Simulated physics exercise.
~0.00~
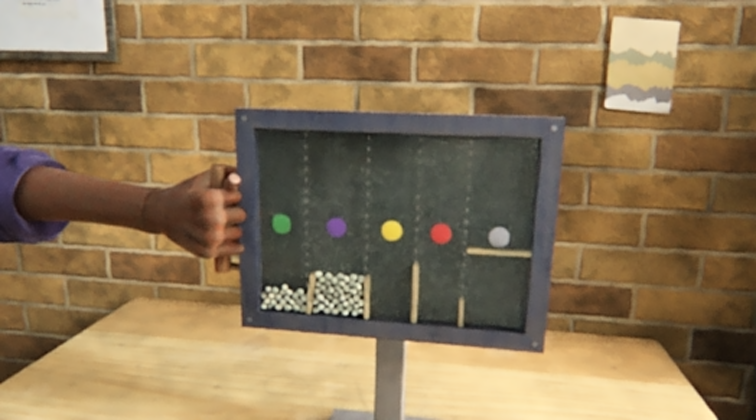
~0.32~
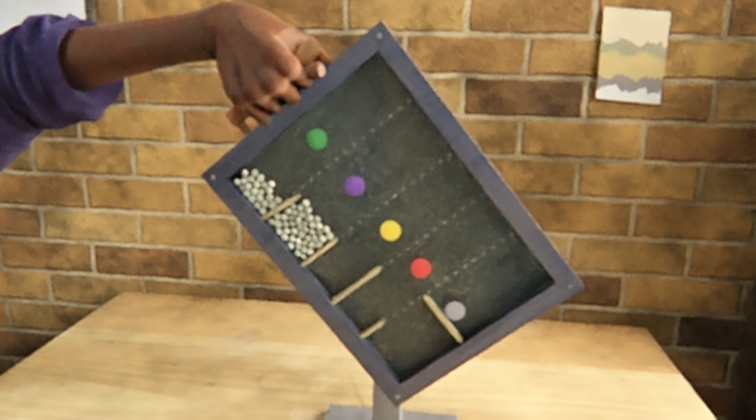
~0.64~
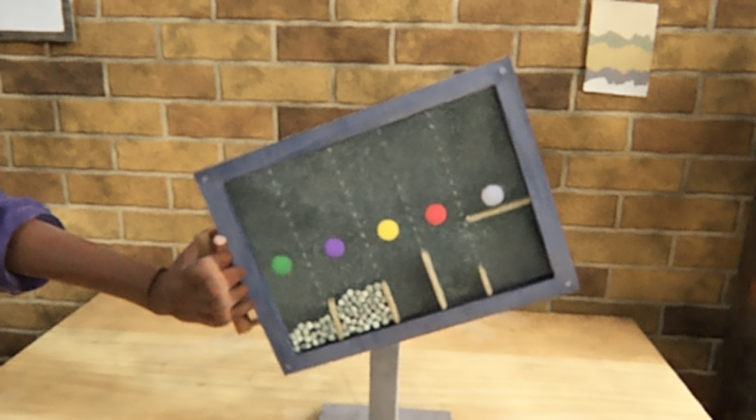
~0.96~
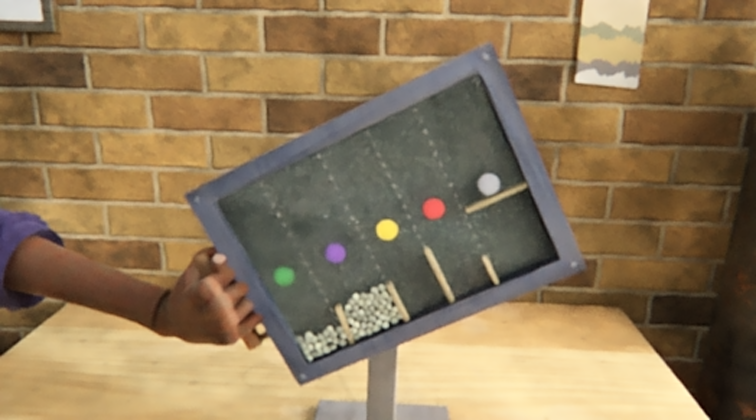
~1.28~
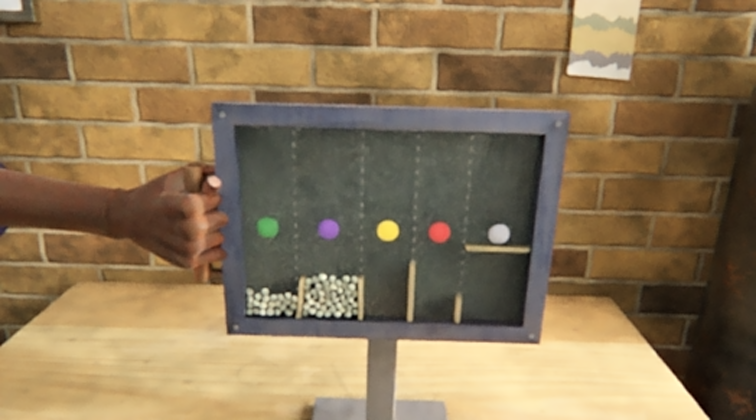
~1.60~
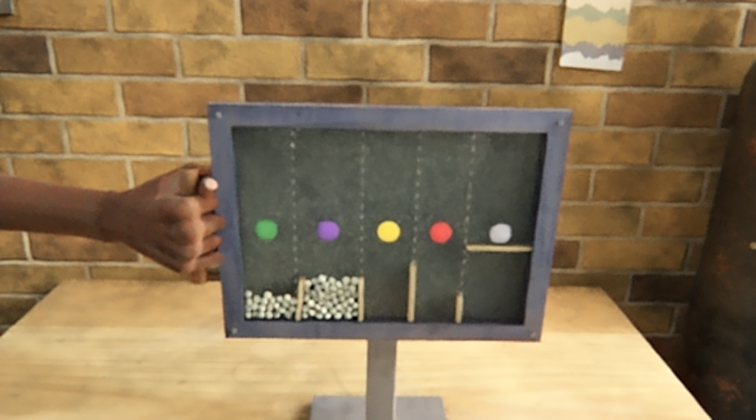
In the video, a hand tilts a framed dark panel of small white balls steeply clockwise, then anticlockwise, and returns it to level, with the balls still piled beneath the green and purple dots and the yellow, red and grey strips empty.
